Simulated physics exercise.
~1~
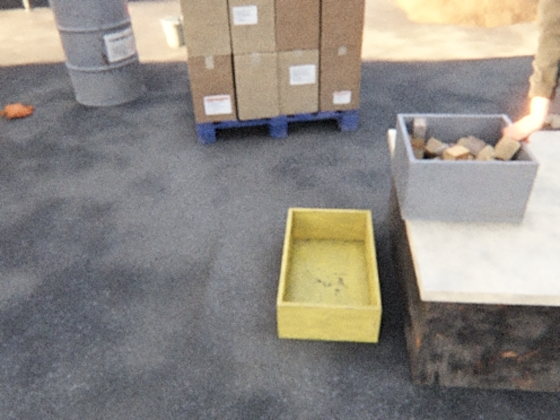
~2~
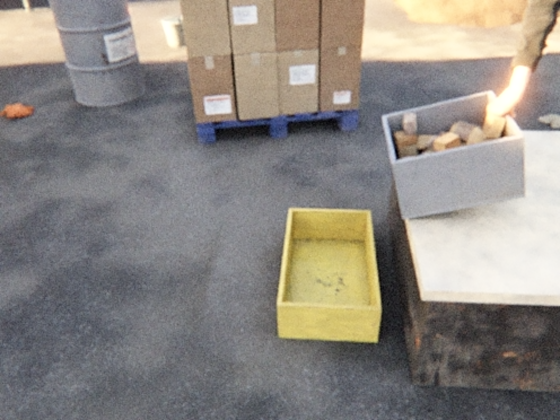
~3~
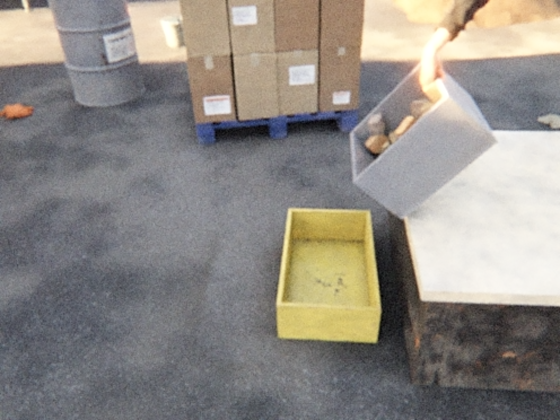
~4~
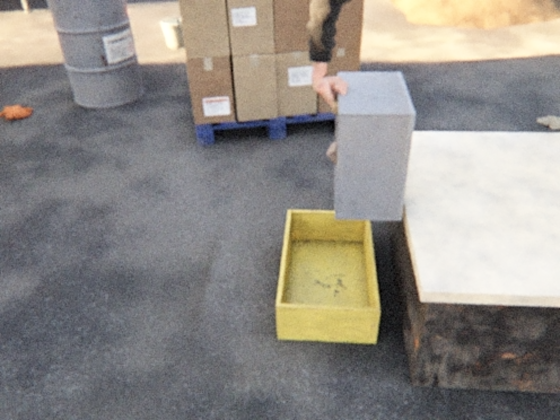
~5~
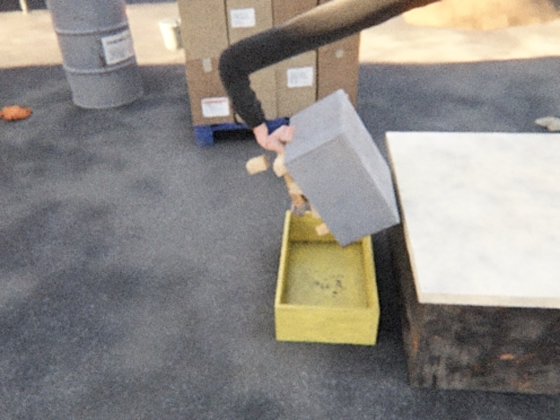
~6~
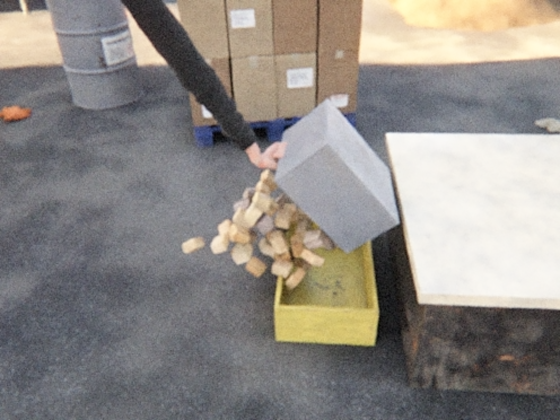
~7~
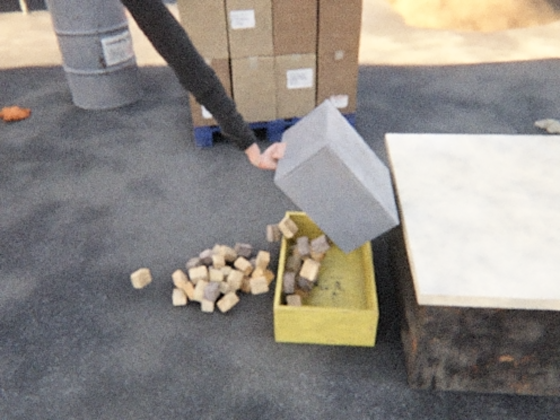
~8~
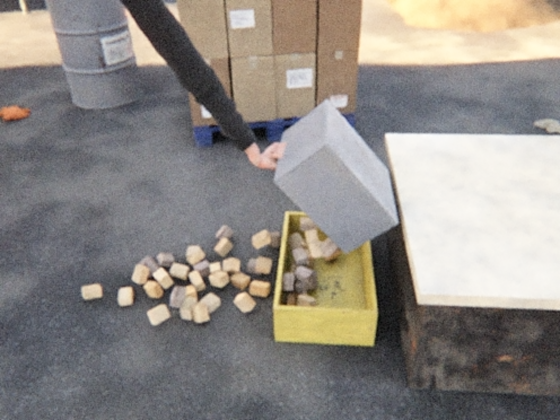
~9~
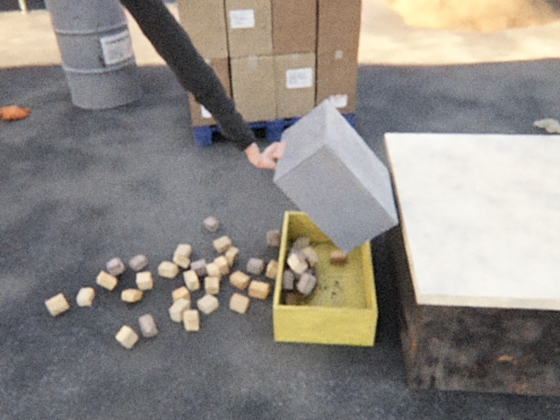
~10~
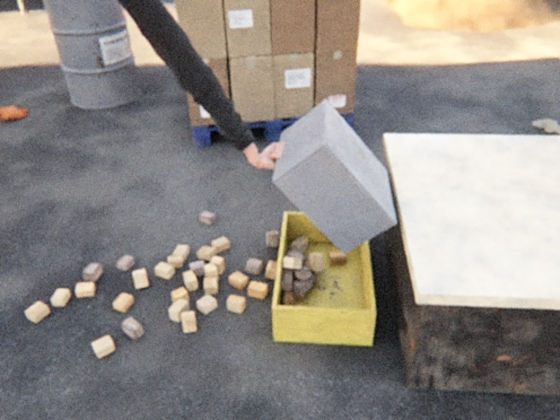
A hand tipped a grey tote of wooden blocks off the edge of a bench and held it tilted over a yellow trough, and the blocks tumbled out, some landing in the trough but more scattering across the ground to its left.
